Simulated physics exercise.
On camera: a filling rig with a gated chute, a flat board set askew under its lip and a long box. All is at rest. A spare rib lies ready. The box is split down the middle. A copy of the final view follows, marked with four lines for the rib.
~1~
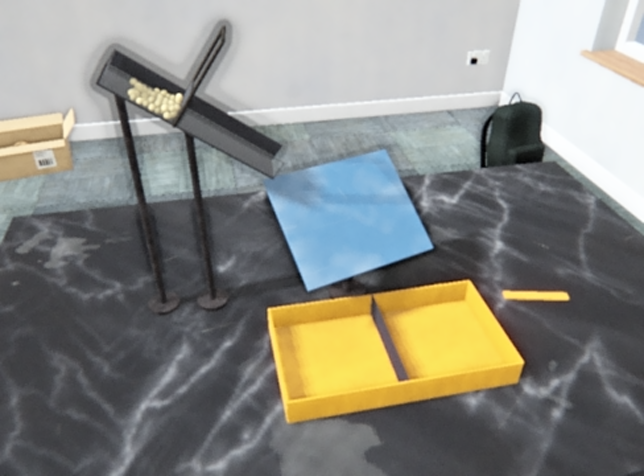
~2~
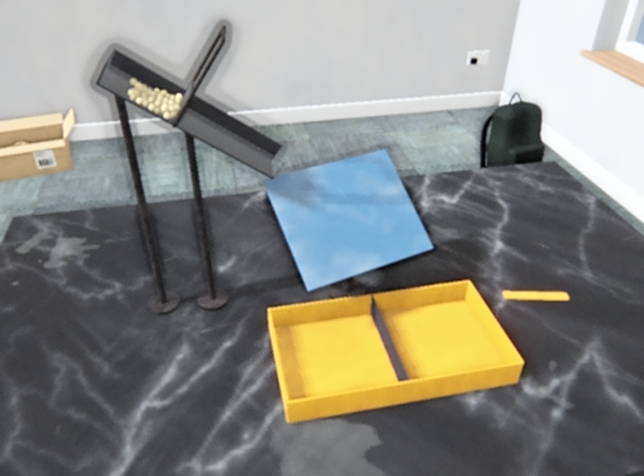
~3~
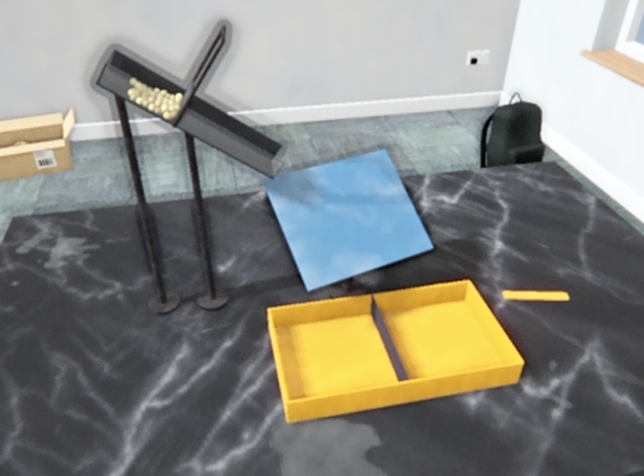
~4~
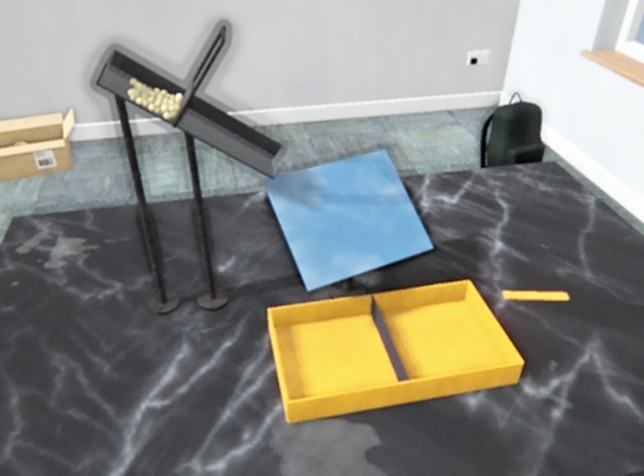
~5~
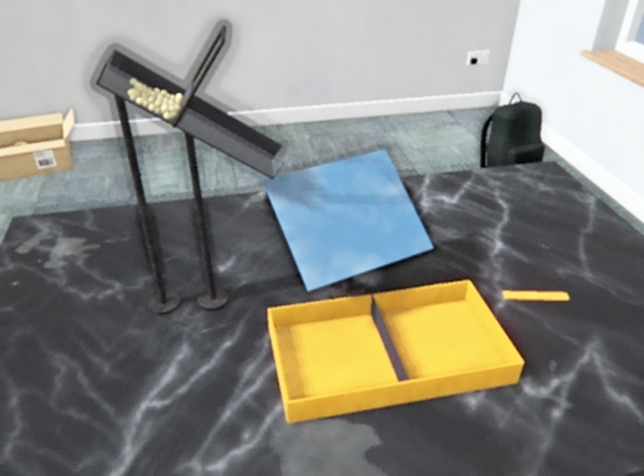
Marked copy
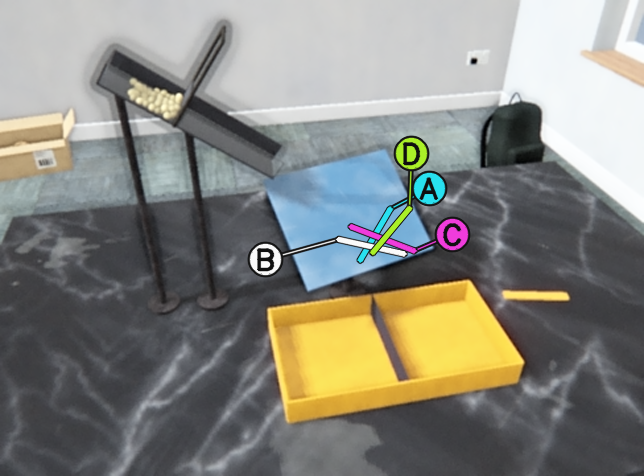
To begin with, pale beans sit behind a closed gate in a dark, sloping chute on two thin legs, above a tilted blue board and a yellow box split by a dark divider. Through to the end, the gate stays shut and nothing visibly moves.
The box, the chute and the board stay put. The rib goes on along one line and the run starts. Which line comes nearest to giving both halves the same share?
Choose D.
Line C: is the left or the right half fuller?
Right.
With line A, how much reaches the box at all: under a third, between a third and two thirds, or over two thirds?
Over two thirds.
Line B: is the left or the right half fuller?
The right half.
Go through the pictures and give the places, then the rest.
Load behind the gate at (161, 105), soya beans; lip of the chute at (272, 170), sloping gently, in the first frame.
Middle of the board at (350, 214), tilted fairly steeply; middle of its low edge at (374, 268); of its high edge at (327, 164), in the second frame.
Front corners of the box at (287, 402) and (523, 362); front end of its middle wall at (410, 382); gate still shut at (190, 92), in the third frame.
Middle of the load at (161, 105); lip at (272, 170), in the fourth frame.
Middle of the load at (161, 105); lip at (272, 170), in the fifth frame.
On the marked copy, line A from (390, 208) to (360, 260); line B from (338, 239) to (404, 253); line C from (351, 226) to (414, 250); line D from (409, 208) to (372, 252).
With A, of what is caught, most in the left half, a small part in the right.
With B, of what is caught, a small part in the left half, most in the right.
With C, of what is caught, about a quarter in the left half, most in the right.
With D, of what is caught, about two thirds in the left half, about a third in the right.
